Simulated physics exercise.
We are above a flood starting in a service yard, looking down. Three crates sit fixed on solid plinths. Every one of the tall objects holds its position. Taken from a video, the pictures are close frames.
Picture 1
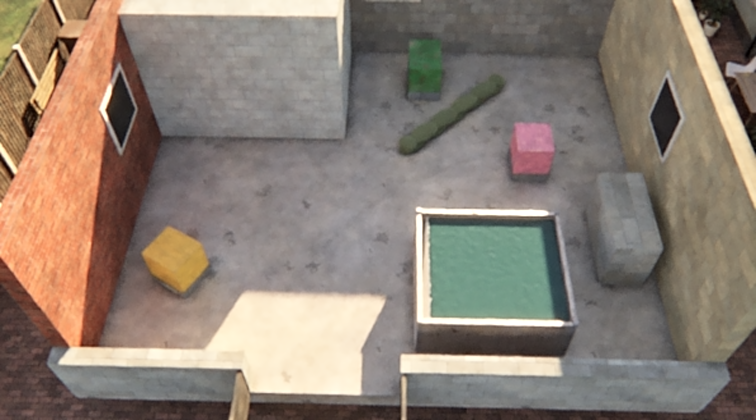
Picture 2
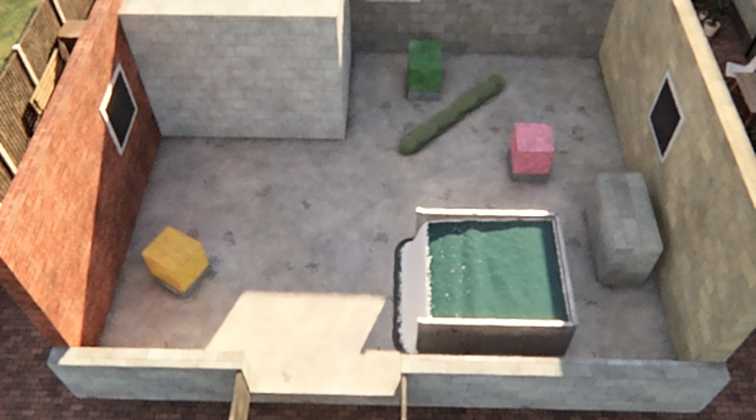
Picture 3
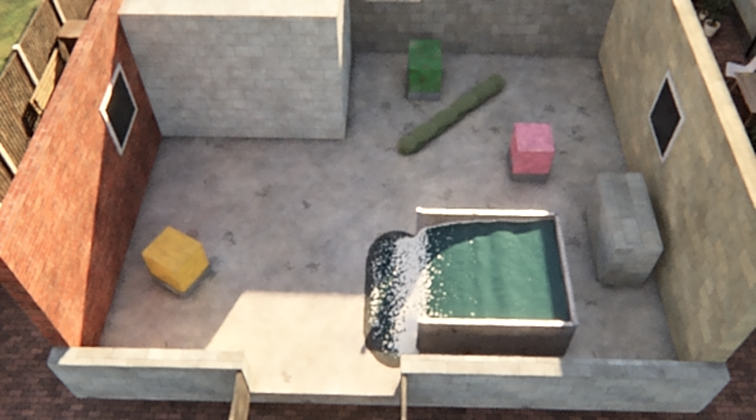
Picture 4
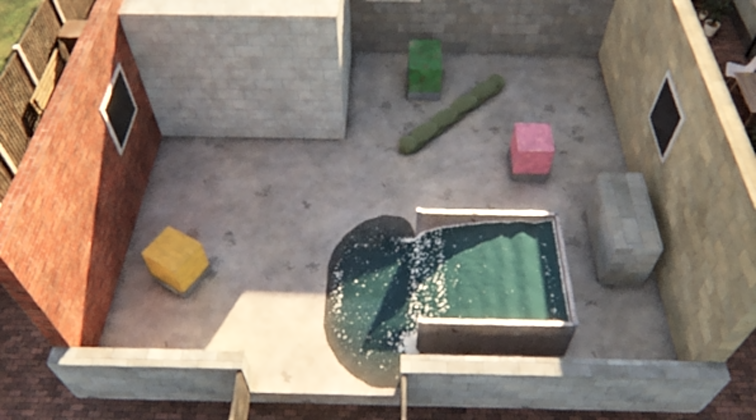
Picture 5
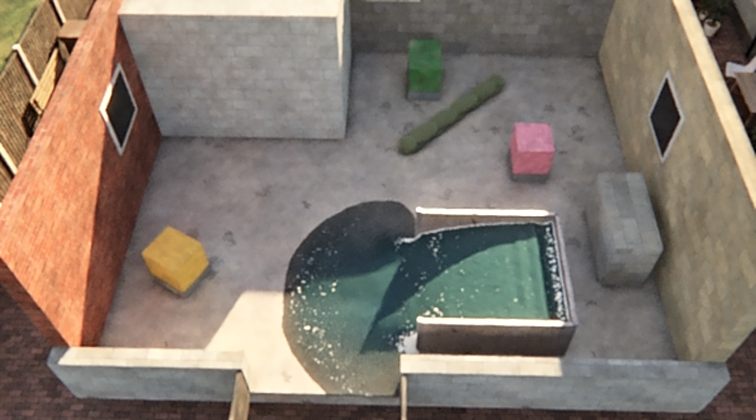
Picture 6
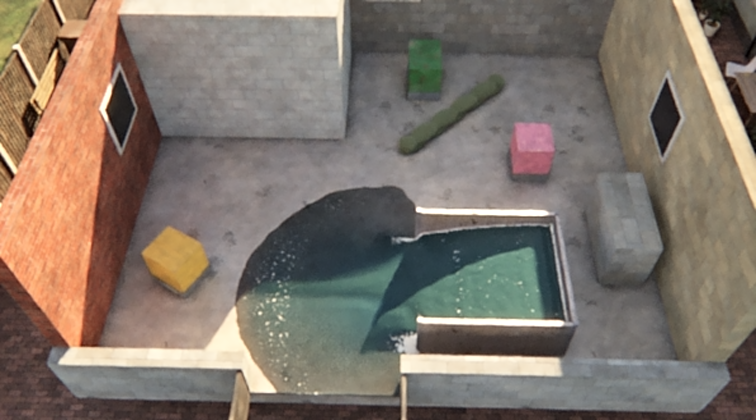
The footage shows a walled yard with yellow, green and pink blocks and a square tank of green water; the tank's left side opens and water pours out, spreading leftward across the floor in a widening, rounded pool.
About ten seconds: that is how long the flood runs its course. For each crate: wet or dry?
Result: The green crate is saved, the yellow crate is not saved, the pink crate is saved.
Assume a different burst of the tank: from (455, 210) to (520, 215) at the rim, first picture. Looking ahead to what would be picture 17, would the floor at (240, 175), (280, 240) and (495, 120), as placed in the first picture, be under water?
Place one: Spared by the leak. Place two: Spared by the leak. Place three: Reached by the flood.
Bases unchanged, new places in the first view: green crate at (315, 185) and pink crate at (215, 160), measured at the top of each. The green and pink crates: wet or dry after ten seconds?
Result: Green overtopped, pink overtopped.
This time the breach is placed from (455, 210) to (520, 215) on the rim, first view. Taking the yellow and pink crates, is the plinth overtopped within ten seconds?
Then: Yellow remains dry; pink is soaked.
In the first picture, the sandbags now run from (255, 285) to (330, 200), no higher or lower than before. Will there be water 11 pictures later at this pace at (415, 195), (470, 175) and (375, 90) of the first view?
As listed: Unflooded, unflooded, unflooded.
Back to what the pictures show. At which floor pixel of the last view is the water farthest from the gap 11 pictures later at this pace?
I would point to (161, 142).
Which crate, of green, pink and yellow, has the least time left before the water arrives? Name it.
Answer: The yellow one.
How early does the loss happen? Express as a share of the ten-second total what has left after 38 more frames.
About 65 %.
A moment on, water covers 35 % of the floor; the green crate not reached, the yellow crate water round its plinth, the pink crate not reached.
Next, water covers 40 % of the floor; the green crate not reached, the yellow crate water round its plinth, the pink crate not reached.
Then, water covers 40 % of the floor; the green crate not reached, the yellow crate water round its plinth, the pink crate not reached.
Later, water covers 60 % of the floor; the green crate water round its plinth, the yellow crate water round its plinth, the pink crate water round its plinth.
In the end, water covers 95 % of the floor; the green crate stayed above the water, the yellow crate was topped, the pink crate stayed above the water.
